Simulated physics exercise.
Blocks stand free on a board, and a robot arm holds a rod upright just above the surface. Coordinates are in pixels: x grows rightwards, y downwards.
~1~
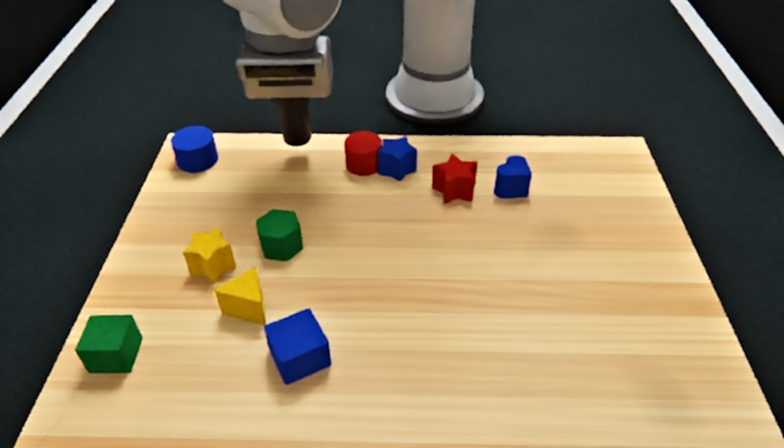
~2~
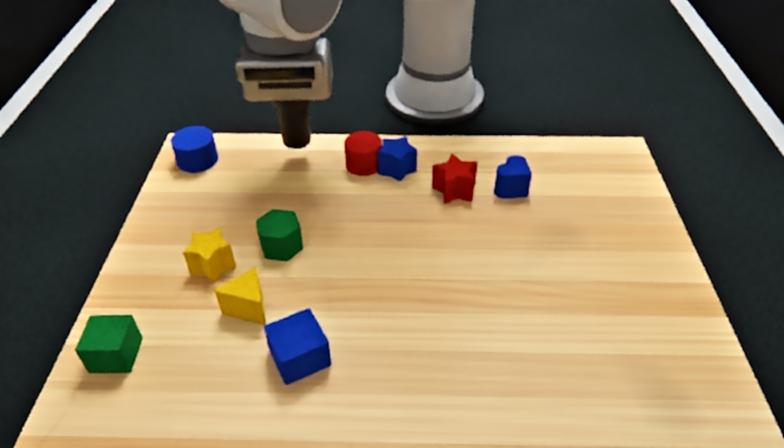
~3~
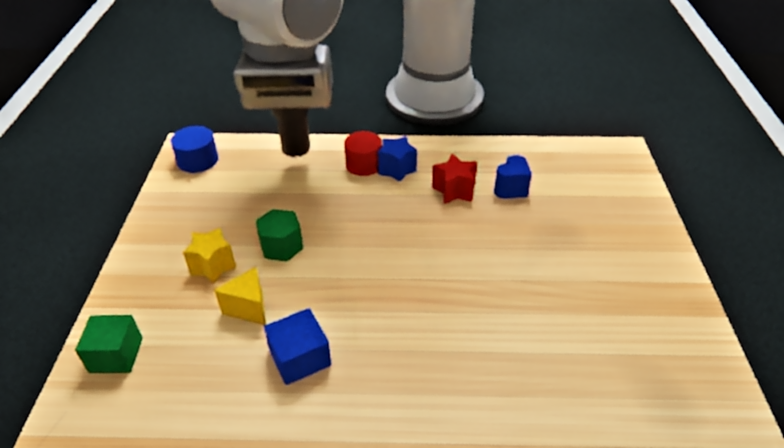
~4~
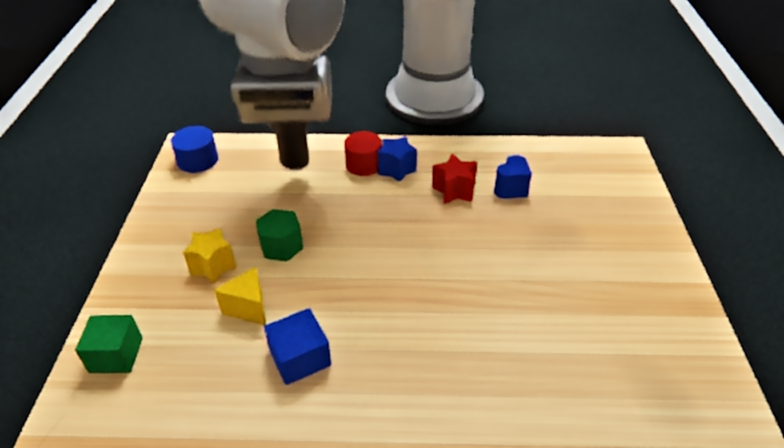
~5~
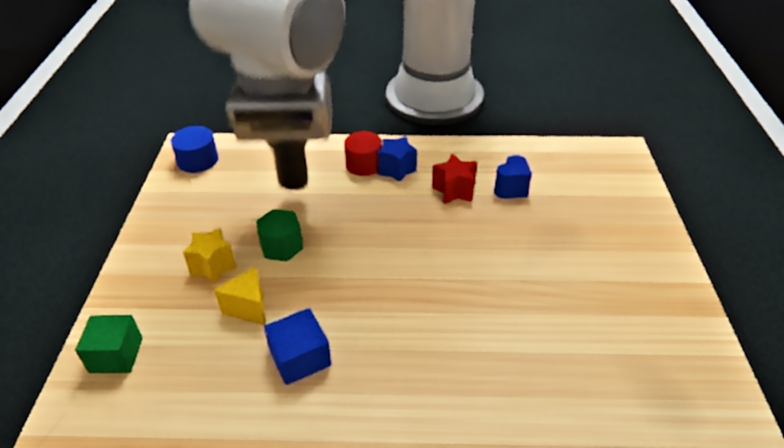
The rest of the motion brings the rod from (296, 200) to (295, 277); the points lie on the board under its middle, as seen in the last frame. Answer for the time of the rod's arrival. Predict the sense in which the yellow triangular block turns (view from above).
Top view: Counterclockwise.
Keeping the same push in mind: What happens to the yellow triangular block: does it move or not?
The push reaches it.
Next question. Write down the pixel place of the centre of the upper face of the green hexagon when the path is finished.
Most likely (250, 267).
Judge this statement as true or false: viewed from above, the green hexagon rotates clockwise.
That is true.
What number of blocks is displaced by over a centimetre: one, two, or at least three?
Two.
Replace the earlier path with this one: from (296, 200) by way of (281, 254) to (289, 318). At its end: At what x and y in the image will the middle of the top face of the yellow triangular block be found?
I predict (207, 336).
What follows on the original path. One third of the way, rod at (293, 206); nothing pushed yet.
Two thirds of the way, rod at (292, 232); green hexagon at (265, 248), turned 35° clockwise.
At the end, rod at (292, 260); yellow star still; yellow triangular block at (231, 297), turned 35° anticlockwise; green hexagon at (250, 267), turned 85° clockwise.
